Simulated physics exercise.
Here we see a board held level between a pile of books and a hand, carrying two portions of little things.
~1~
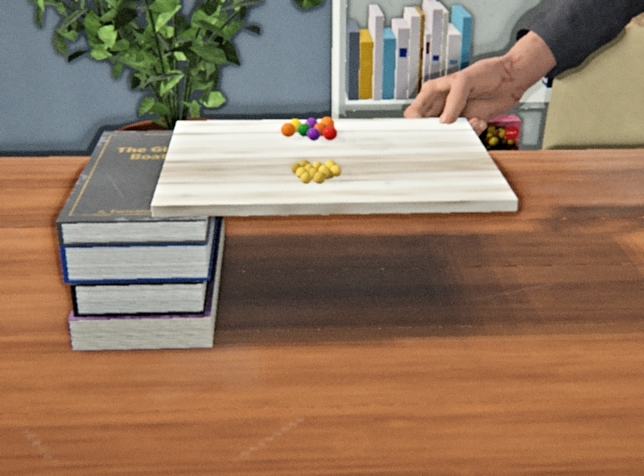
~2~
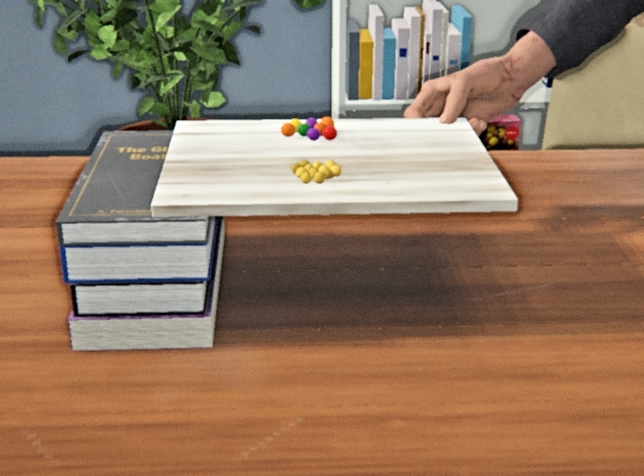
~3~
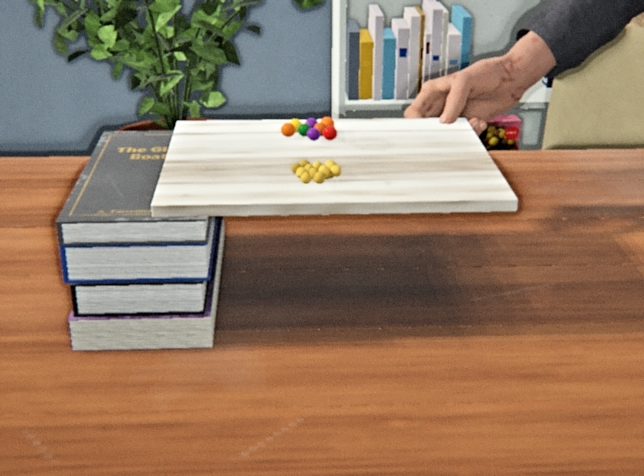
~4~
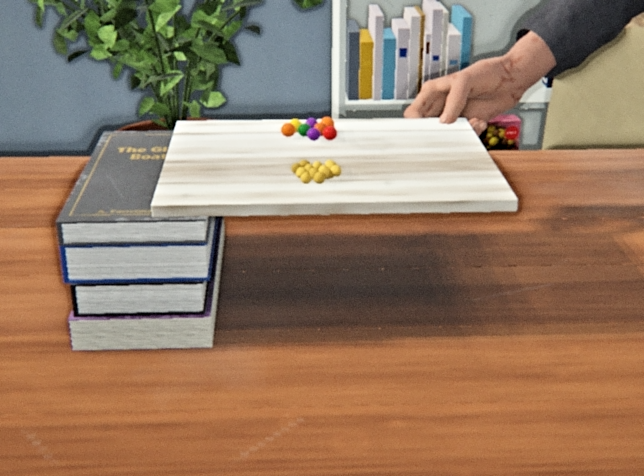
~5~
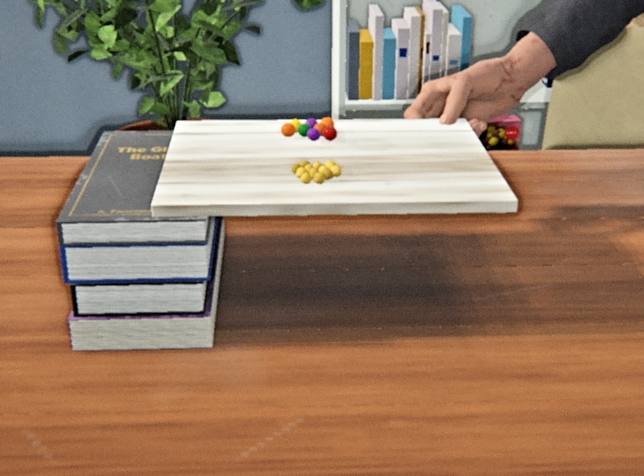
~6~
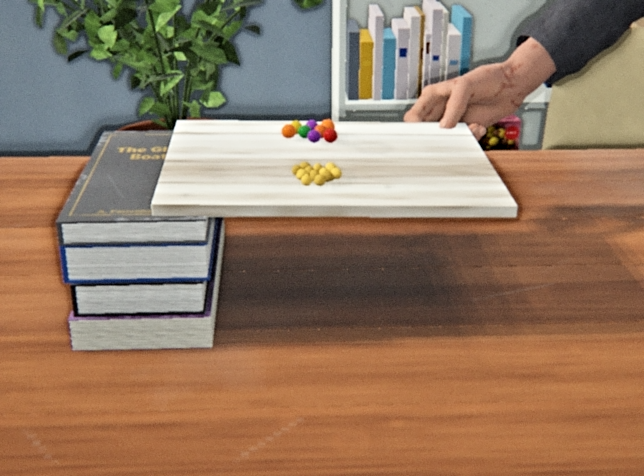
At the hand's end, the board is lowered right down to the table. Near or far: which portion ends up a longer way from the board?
I'd say it's the farthest portion.
Then, 0.52 s after the last picture, board sloping at 18°; near portion all still on the board; far portion all still on the board.
Then, 0.97 s after the last picture, board resting at 28°; near portion mostly at the foot of the board; far portion mostly up to a board's length out.
Then, 1.35 s after the last picture, board resting at 28°; near portion mostly less than half a board's length out; far portion mostly one to two board lengths out.
By the end, board resting at 28°; near portion mostly less than half a board's length out; far portion mostly more than two board lengths out, about half gone off the table; the far portion has gone farther.
